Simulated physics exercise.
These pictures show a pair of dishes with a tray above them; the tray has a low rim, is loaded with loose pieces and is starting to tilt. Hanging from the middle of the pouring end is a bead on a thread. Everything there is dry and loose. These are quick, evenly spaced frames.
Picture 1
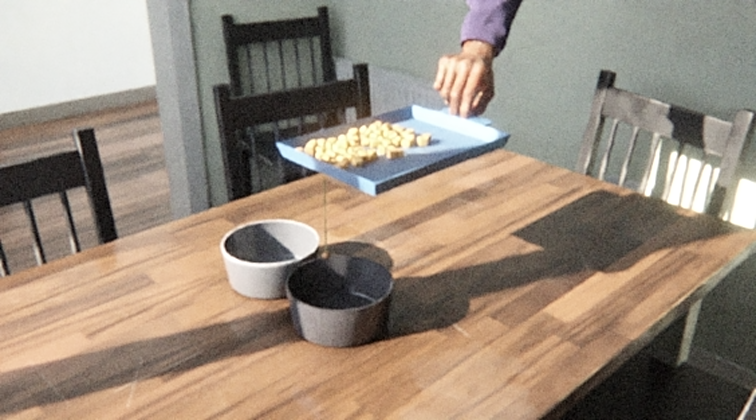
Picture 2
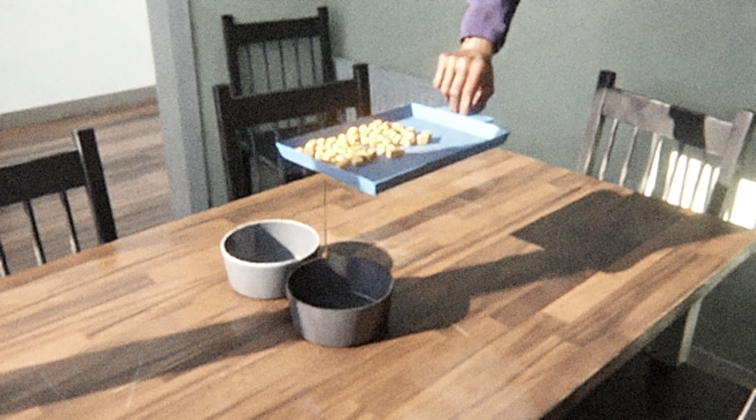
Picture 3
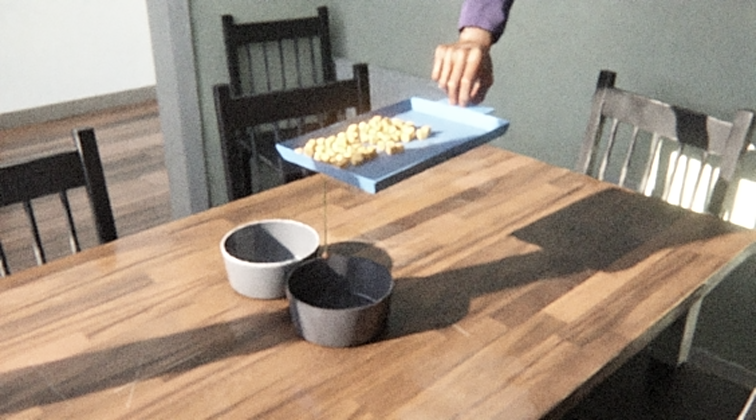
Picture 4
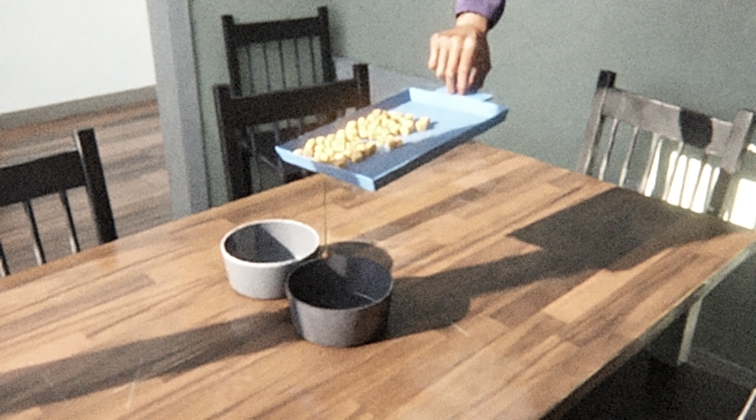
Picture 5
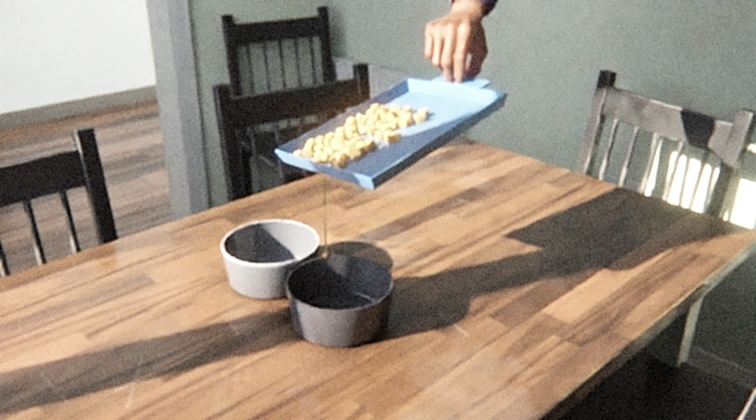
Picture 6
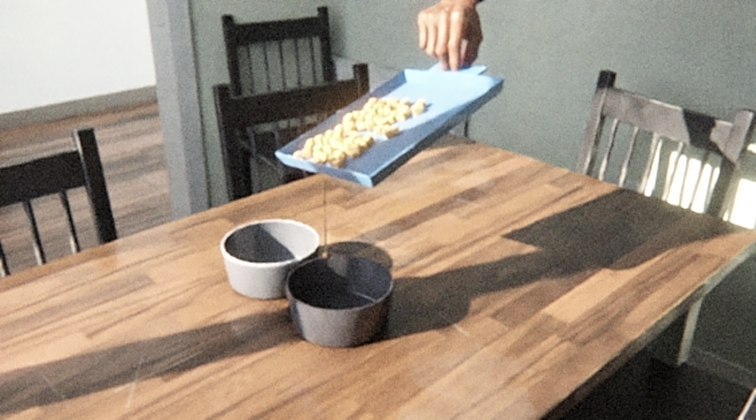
Above two bowls on a wooden table, a hand gradually tilts a blue tray of small pieces.
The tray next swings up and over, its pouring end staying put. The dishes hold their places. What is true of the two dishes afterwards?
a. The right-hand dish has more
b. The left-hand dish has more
b.
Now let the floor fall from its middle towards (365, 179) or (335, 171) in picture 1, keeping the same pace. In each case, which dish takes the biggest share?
Well, the dish on the right side comes out on top first, and then the dish on the right side does.
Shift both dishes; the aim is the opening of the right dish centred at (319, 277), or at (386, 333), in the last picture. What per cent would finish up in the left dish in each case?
It works out to 60 percent and then 20 percent.
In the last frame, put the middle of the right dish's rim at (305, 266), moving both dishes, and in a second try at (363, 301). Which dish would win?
First try: The rightmost dish. Second try: The leftmost dish.
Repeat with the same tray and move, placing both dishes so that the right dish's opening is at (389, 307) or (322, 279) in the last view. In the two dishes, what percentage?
In order, about 60 and 80 in a hundred.
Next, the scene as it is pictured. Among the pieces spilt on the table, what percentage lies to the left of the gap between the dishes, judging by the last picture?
Near 80 per cent.
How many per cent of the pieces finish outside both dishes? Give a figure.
Share outside: Near 10 %.
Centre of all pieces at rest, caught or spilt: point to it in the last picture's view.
(272, 277).
Shortly afterwards, tray tipped steeply; the whole lot on the tray.
Next, tray tipped right over; all but a few on the tray; a little in the left dish; only a few outside both.
Some moments later, tray tipped past a quarter turn; only a few in the right dish; the bulk in the left dish; a little outside both.
In the end, tray tipped past a quarter turn; only a few in the right dish; the bulk in the left dish; a little outside both.
